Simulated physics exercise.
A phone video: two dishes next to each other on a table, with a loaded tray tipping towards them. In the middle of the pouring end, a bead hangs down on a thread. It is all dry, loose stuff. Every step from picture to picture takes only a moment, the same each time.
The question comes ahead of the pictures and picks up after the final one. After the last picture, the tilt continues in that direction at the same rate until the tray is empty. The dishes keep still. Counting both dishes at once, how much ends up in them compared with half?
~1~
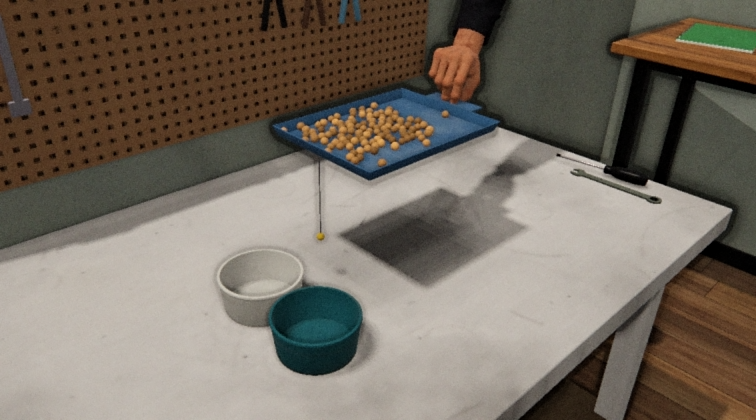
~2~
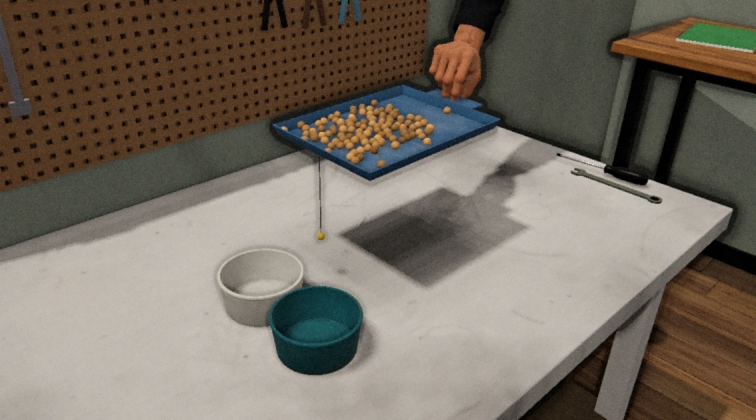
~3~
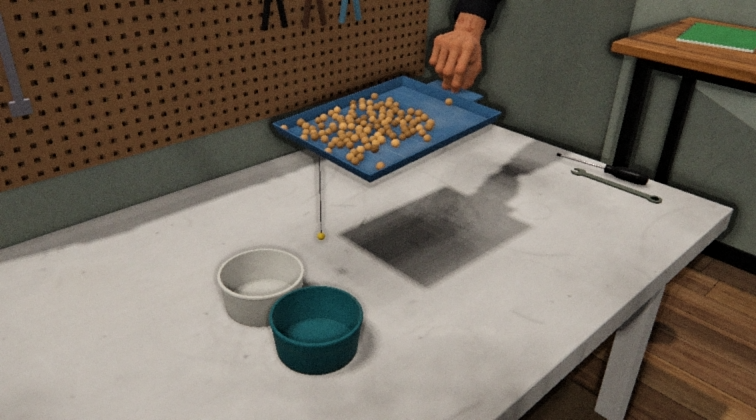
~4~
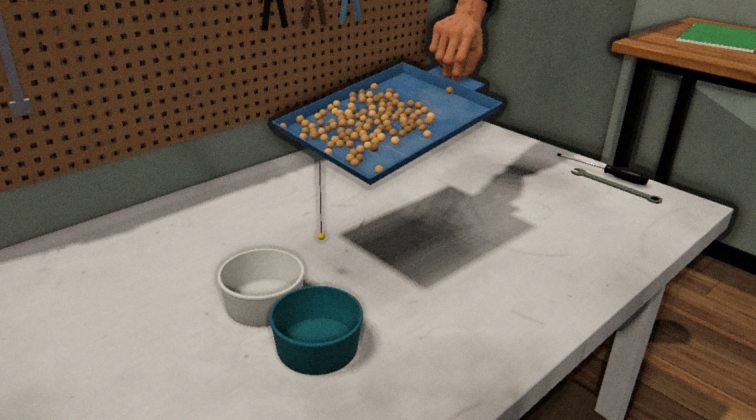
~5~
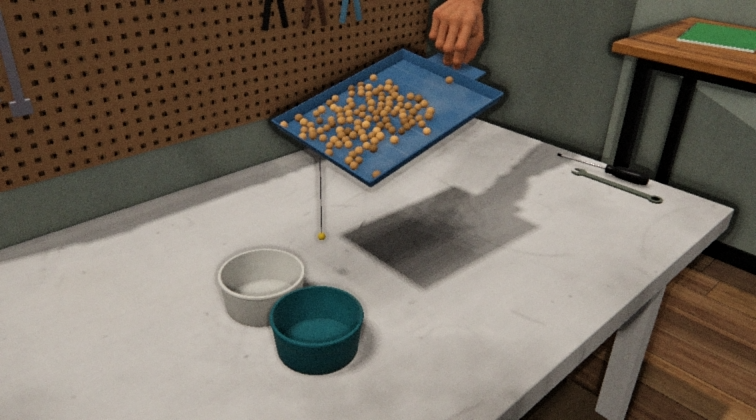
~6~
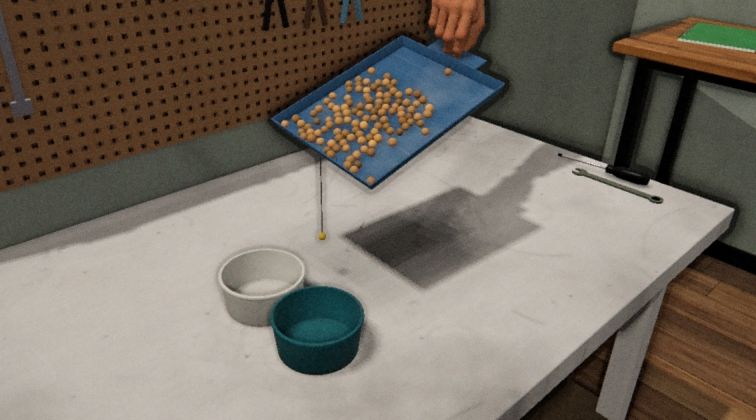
Most likely the spill will be the greater part.
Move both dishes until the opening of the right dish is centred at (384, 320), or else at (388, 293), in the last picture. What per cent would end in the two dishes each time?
Around 70 and then 80 per cent.
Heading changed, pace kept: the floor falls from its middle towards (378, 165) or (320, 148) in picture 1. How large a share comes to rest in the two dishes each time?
I'd say some 0 in a hundred at first, then 20 in a hundred.
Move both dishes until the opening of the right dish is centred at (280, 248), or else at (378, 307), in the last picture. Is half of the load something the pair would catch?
Catch, run one: Below the halfway mark; run two: Past the halfway mark.
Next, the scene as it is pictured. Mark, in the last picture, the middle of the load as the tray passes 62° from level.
I'd put it at about (351, 188).
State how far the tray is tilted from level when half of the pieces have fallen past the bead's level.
It's turned some 75 degrees by then.
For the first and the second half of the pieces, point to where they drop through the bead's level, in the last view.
The leading part at (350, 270), the rest of it at (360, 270).
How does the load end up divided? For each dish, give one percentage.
So the left dish keeps 0 per cent, and the right one keeps 10 per cent.
Soon, tray tipped steeply; about half on the tray; a stray few in the right dish; a small part outside both; about a quarter in the air.
A while on, tray tipped right over; a small part in the right dish; a stray few in the left dish; most outside both; a small part in the air.
Towards the end, tray tipped past a quarter turn; a small part in the right dish; nearly all outside both.
Finally, tray tipped past a quarter turn; a small part in the right dish; none in the left dish; nearly all outside both.
